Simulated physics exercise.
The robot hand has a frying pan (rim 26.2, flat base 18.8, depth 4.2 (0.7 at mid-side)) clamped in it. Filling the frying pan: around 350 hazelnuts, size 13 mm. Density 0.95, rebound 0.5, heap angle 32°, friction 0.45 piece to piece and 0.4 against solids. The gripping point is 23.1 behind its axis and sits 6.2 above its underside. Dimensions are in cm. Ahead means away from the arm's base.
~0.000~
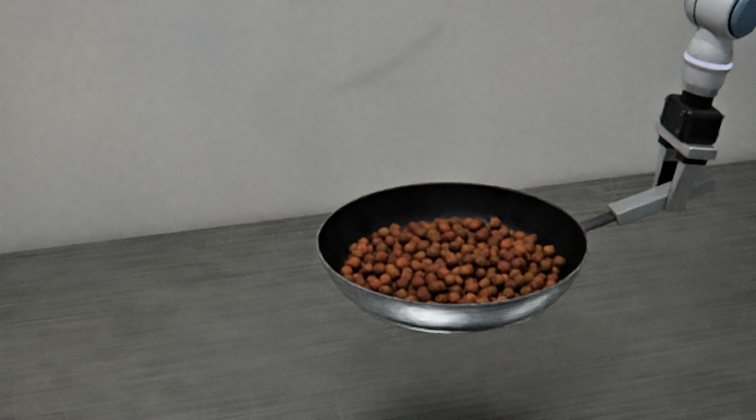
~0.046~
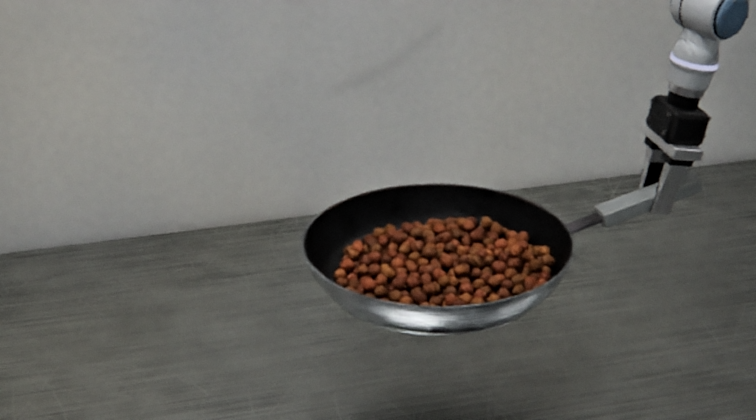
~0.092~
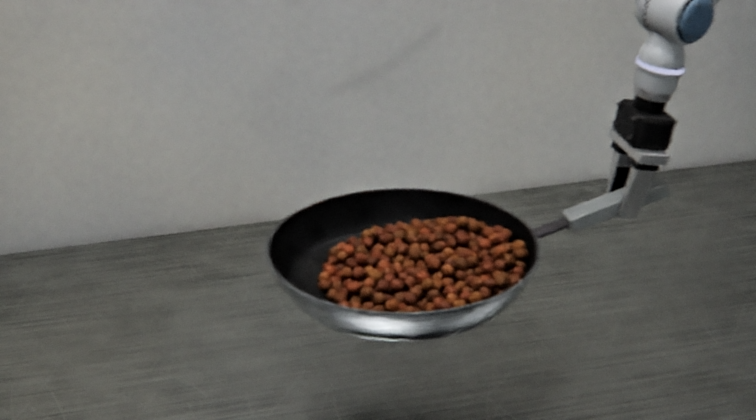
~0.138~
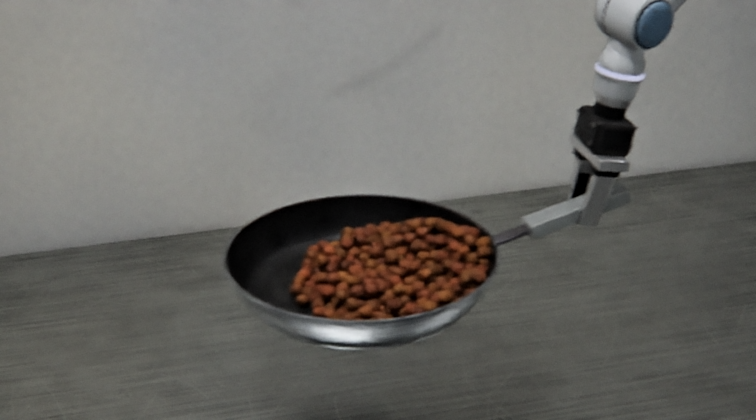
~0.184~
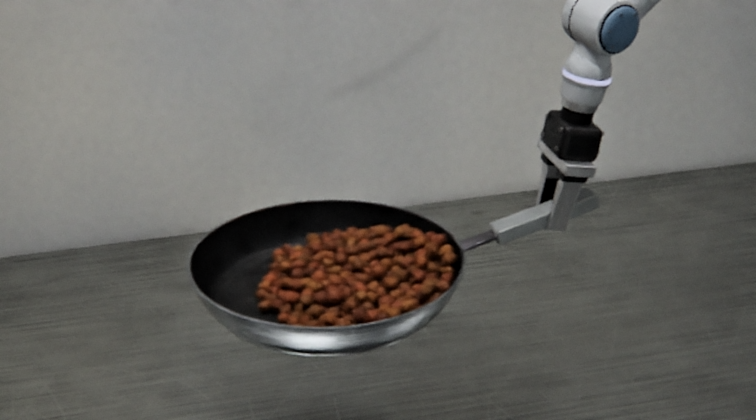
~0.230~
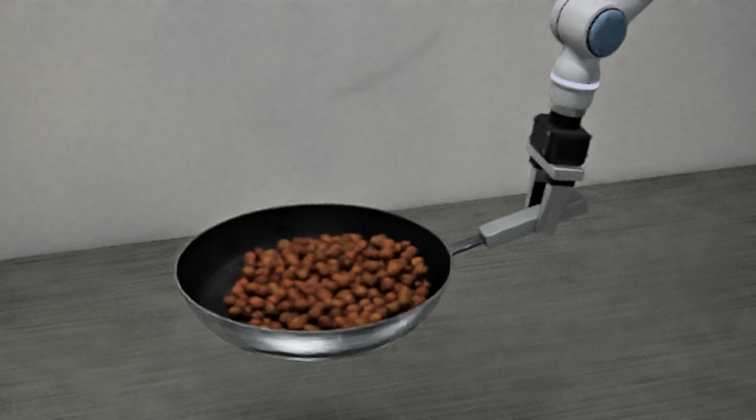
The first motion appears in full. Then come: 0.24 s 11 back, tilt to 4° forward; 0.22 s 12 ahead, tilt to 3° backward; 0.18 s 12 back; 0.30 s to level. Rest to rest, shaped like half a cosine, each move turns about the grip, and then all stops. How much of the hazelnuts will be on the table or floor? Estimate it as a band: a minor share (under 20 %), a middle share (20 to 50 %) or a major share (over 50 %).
A minor share.
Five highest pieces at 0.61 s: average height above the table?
They are some 15 cm up.
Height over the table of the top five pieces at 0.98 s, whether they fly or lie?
Those pieces are near 17 cm up.
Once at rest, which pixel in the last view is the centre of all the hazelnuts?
At about (424, 279).
By 0.61 s, level, highest piece 15 above the table; 325 in the frying pan, 11 on the table or floor, 10 in flight or on a rim.
By 0.98 s, tilted 2° backward, highest piece 18 above the table; 325 in the frying pan, 21 on the table or floor.
By 1.37 s, level, highest piece 14 above the table; 325 in the frying pan, 21 on the table or floor.
By 2.42 s, level, highest piece 14 above the table; 325 in the frying pan, 21 on the table or floor.
Final count, 325 in the frying pan, 21 on the table or floor. That is 6 % on the table or floor.
